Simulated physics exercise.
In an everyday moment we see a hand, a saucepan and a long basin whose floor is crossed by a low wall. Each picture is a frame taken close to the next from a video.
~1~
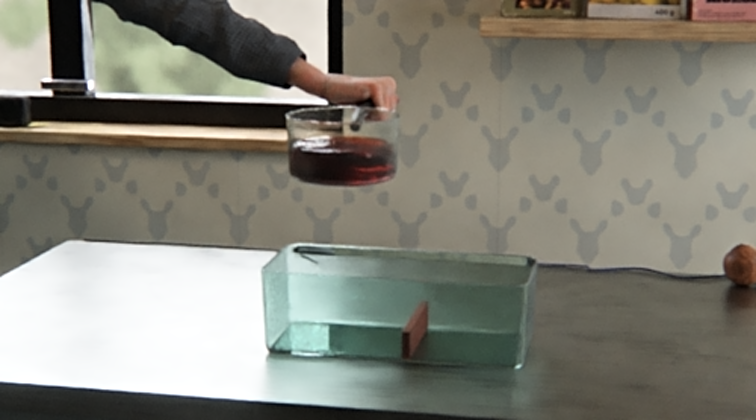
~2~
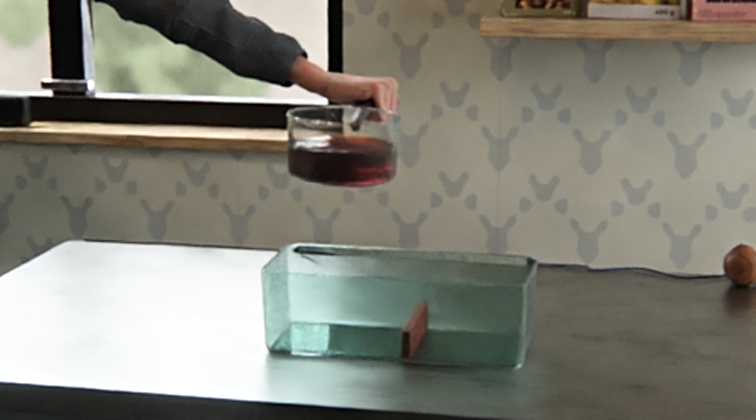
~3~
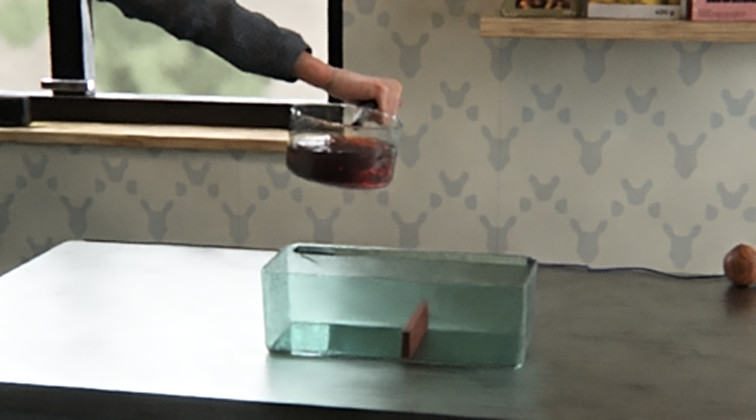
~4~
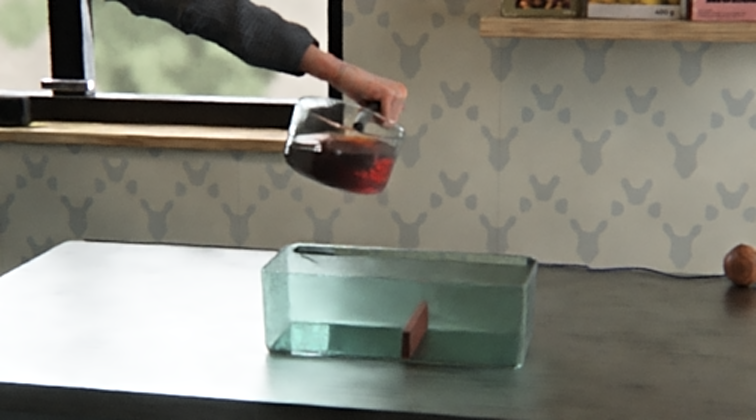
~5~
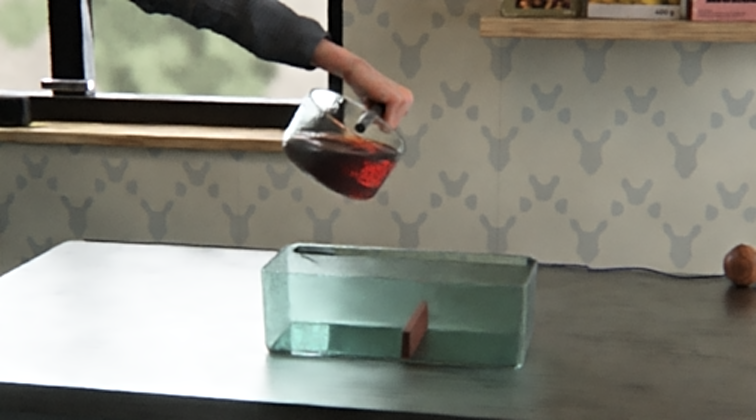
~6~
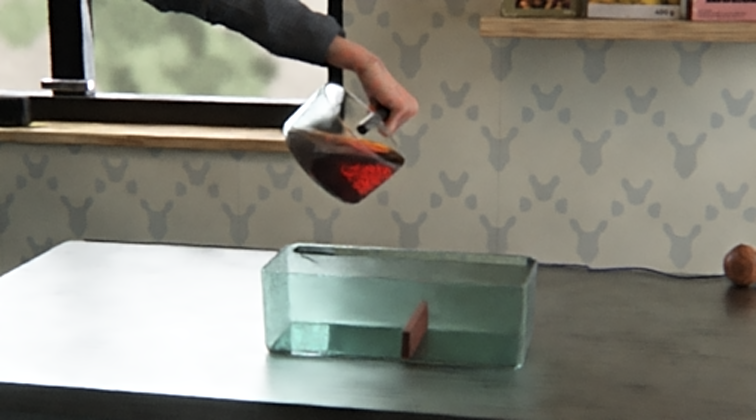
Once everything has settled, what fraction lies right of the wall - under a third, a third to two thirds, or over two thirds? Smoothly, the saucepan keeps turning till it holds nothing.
Most likely the amount right of the wall will lie in the middle range, one third to two thirds.
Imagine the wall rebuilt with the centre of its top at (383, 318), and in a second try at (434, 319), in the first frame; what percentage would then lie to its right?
In order, near 85 and 25 in a hundred.
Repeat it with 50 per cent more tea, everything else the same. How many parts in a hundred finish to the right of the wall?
Roughly 50 in a hundred.
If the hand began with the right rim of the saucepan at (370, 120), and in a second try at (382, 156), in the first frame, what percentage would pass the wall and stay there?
15 and 20 per cent.
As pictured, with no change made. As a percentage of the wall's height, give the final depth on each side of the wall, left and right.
On the left roughly 30, on the right roughly 40.
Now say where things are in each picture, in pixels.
In the first picture, tilt 0°; pouring edge (397, 118); surface from (293, 143) to (396, 146); the long basin's rim runs from (274, 258) to (533, 272); the wall's top is at (416, 317).
In the second picture, tilt 2°; pouring edge (398, 120); surface from (293, 143) to (396, 147).
In the third picture, tilt 9°; pouring edge (401, 127); surface from (293, 141) to (396, 148).
In the fourth picture, tilt 18°; pouring edge (403, 137); surface from (291, 140) to (397, 149).
In the fifth picture, tilt 32°; pouring edge (404, 152); surface from (289, 134) to (400, 152).
In the sixth picture, tilt 47°; pouring edge (401, 167); surface from (291, 127) to (397, 156); 1 per cent is over the edge.
A moment on, the saucepan is tipped right over and 17 per cent is still to pour, 5 is left of the wall and 29 right of it.
Next, the saucepan is tipped right over and 2 per cent is still to pour, 42 is left of the wall and 46 right of it.
Then the saucepan is tipped right over and 0 per cent is still to pour, 48 is left of the wall and 44 right of it.
Later the saucepan is tipped right over and 0 per cent is still to pour, 51 is left of the wall and 44 right of it.
At rest 51 per cent lies left of the wall, 44 right of it and 5 outside.
